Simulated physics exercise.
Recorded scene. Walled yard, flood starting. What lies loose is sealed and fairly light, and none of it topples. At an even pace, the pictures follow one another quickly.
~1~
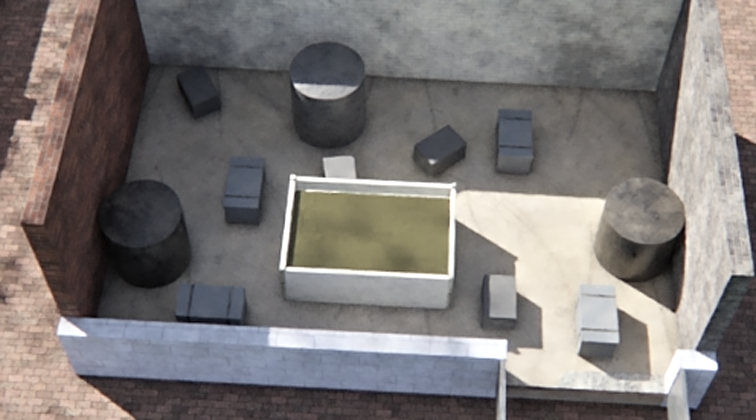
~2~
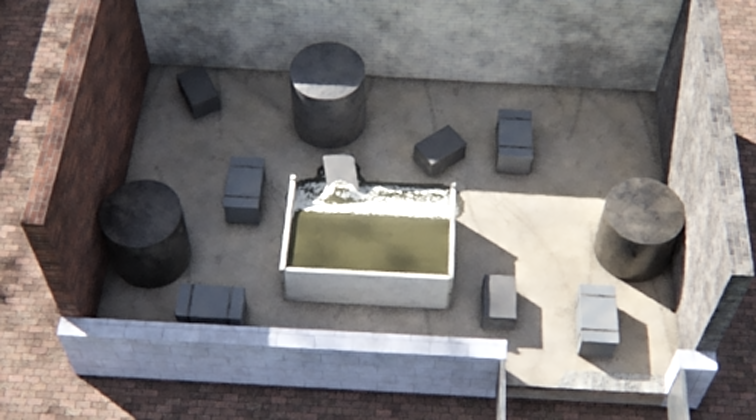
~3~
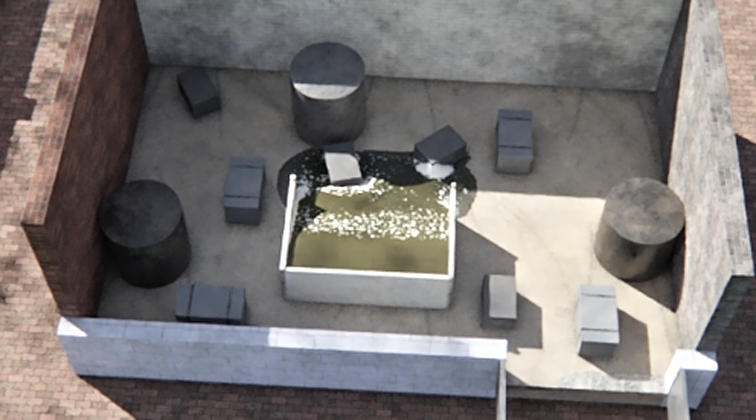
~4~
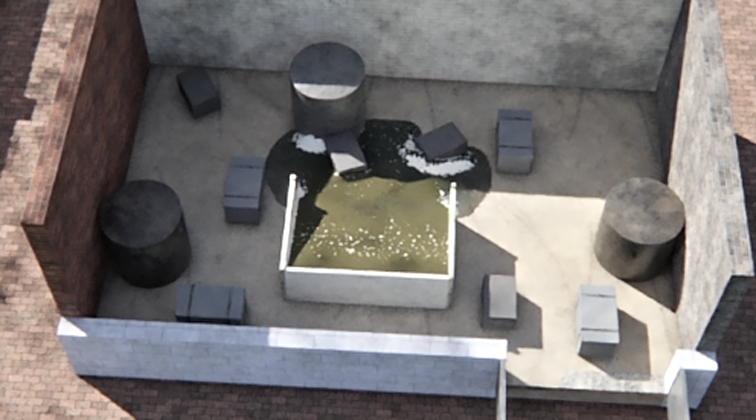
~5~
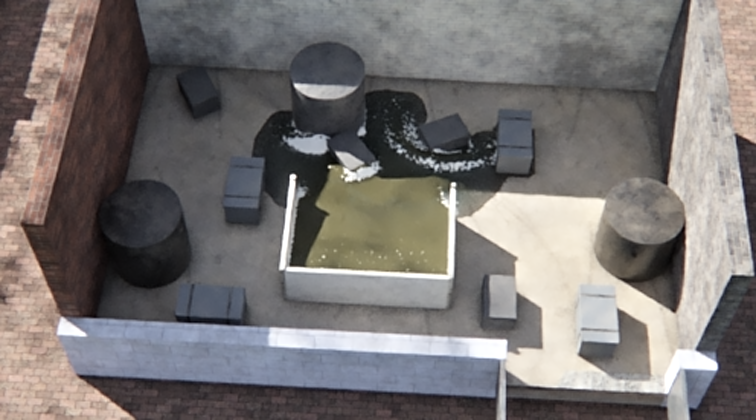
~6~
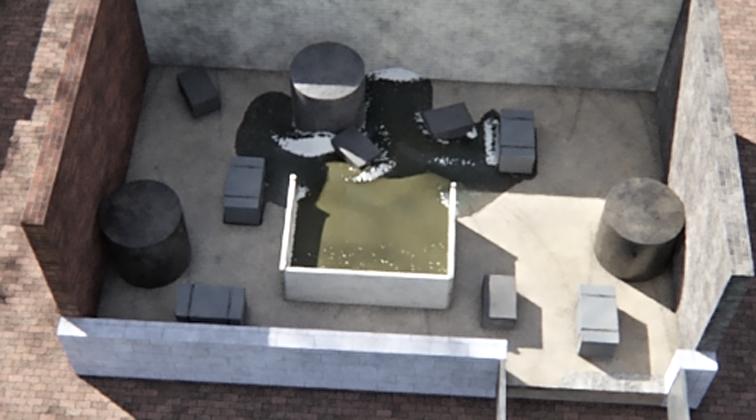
In a walled yard with scattered grey crates and three dark cylinders, a white-sided tank of murky greenish water stands full. Water pours over its back edge, foaming, and spreads in a dark pool across the ground behind it, reaching around the rear cylinder while two nearby crates shift slightly.
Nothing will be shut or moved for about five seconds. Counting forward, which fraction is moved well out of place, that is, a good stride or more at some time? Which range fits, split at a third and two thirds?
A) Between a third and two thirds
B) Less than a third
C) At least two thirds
Between a third and two thirds.
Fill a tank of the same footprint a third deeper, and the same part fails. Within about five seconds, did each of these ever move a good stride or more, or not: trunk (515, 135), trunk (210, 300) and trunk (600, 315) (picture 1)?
The first passed the mark, the next stayed below the mark, and the last stayed below the mark.
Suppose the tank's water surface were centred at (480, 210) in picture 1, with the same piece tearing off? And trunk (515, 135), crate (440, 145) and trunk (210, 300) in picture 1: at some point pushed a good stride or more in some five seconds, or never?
Well, the first one got driven a long way, the second got driven a long way, and the third didn't get far.
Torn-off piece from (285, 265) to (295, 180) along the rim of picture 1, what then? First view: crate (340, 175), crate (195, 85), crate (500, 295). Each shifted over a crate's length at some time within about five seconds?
Fell short, went past that, fell short.
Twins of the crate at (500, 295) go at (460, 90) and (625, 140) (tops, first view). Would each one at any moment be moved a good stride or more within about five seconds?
Answers in the order given: Went past the threshold, went past the threshold.
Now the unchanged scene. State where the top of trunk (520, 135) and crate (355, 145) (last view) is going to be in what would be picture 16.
First object near (586, 139); second object near (444, 70).
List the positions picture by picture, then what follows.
A crate at (341, 175) rests on the ground; a crate at (440, 144), on the bottom; 0 of 8 have shifted, in the first picture.
A crate at (341, 173) rests on the ground, close to its start; a crate at (440, 144), on the bottom; 0 of 8 have shifted, in the second picture.
A crate at (342, 161) rests on the ground, close to its start; a crate at (440, 144), on the bottom; 1 of 8 have shifted, in the third picture.
A crate at (345, 151) rests on the ground, a stride from its start; a crate at (441, 140) rests on the ground, close to its start; 2 of 8 have shifted, in the fourth picture.
A crate at (350, 149), on the bottom, a stride from its start; a crate at (444, 130), on the bottom, close to its start; 2 of 8 have shifted, in the fifth picture.
A crate at (356, 145) rests on the ground, a stride from its start; a crate at (449, 118) rests on the ground, a stride from its start; 2 of 8 have shifted, in the sixth picture.
A moment on, 2 of 8 are well off their spots; 1 afloat.
Next, 3 of 8 are well off their spots; 2 afloat.
Later, 3 of 8 are well off their spots; 3 afloat.
In the end, 4 of 8 are well off their spots, and 4 have been at some point; 2 afloat.
